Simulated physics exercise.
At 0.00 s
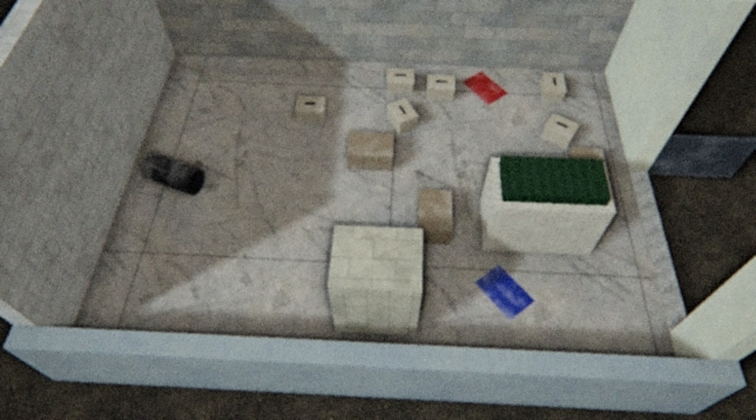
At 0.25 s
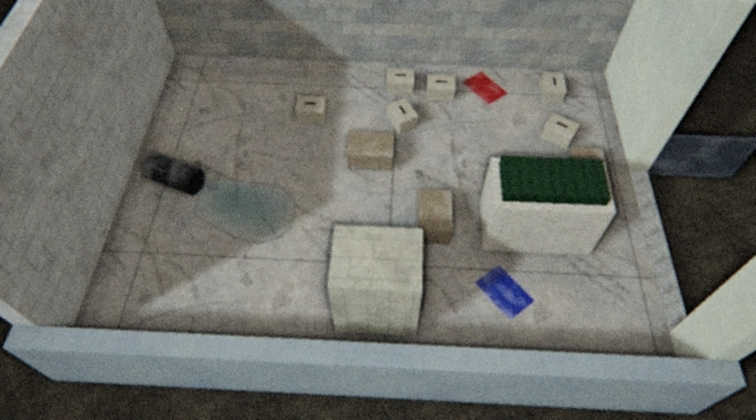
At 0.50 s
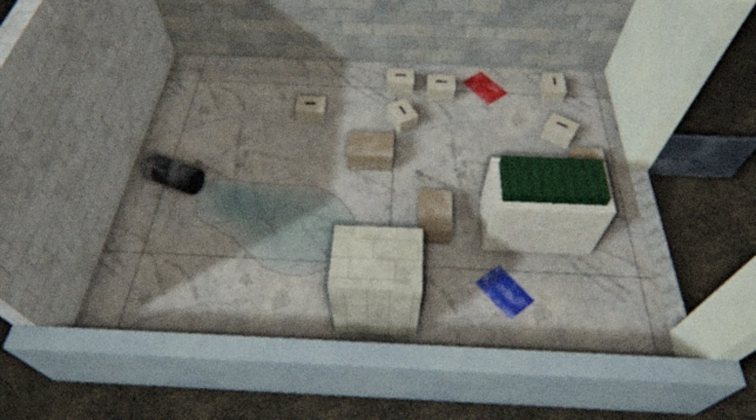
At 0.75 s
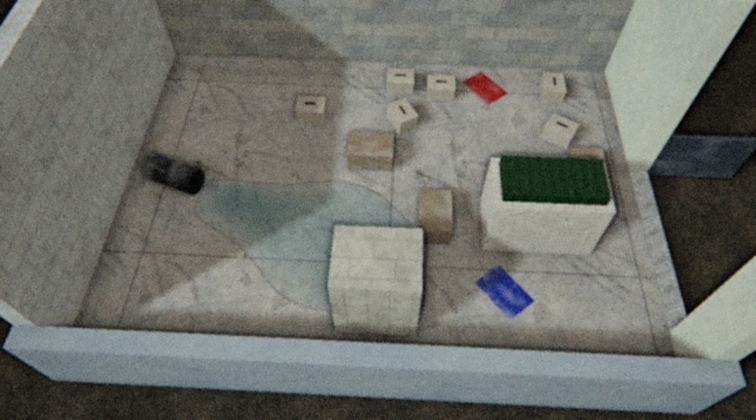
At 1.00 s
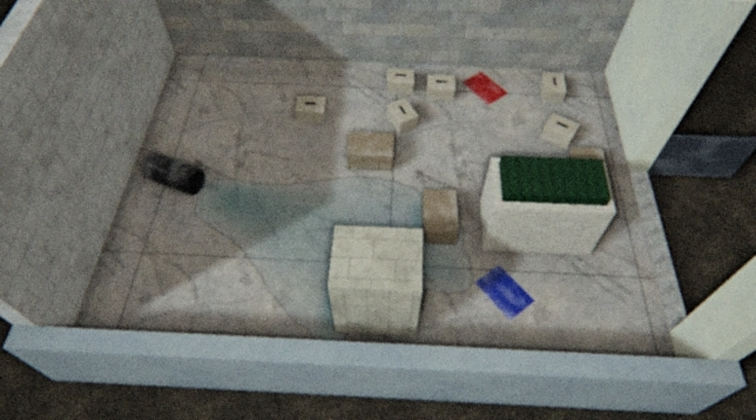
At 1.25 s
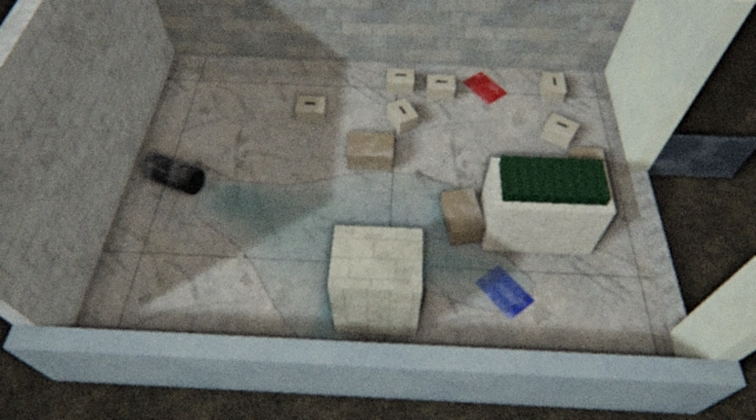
A walled pump-house yard with a pale, cracked stone floor is seen from above by a still camera. A dark pipe lies at the left, small pale totes sit toward the back near a red patch, and tan crates, a pale block, a green-topped white block and a blue patch occupy the middle and right. Bluish water spreads rightward from the pipe around the pale block, then the nearer crate shifts slightly right, turning a little.
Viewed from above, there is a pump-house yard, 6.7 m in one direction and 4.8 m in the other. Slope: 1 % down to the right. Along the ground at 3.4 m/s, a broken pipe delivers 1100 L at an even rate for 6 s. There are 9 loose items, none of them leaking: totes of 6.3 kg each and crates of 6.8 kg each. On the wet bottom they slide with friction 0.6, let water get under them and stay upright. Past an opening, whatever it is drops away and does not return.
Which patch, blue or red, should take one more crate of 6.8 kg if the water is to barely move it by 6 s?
Red.
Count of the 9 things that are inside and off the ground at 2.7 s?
0 of them.
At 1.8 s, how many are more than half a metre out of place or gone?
Count then: 0.
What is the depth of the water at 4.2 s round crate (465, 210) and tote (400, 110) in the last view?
About 6 and 0 cm.
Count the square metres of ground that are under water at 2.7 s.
Roughly 13 m2.
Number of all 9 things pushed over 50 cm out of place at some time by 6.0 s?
All told, that gives 1.
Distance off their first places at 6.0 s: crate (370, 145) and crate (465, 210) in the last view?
They sit 0 cm and 200 cm away, in the order given.
After 1.8 s on blue it would be 67 cm off in 3 cm of water; on red it would be 0 cm off in 0 cm of water.
After 2.7 s on blue it would be 151 cm off in 4 cm of water; on red it would be 0 cm off in 0 cm of water.
After 4.2 s on blue it would be 176 cm off in 7 cm of water; on red it would be 0 cm off in 1 cm of water.
After 6.0 s on blue it would be gone out; on red it would be 1 cm off in 3 cm of water.
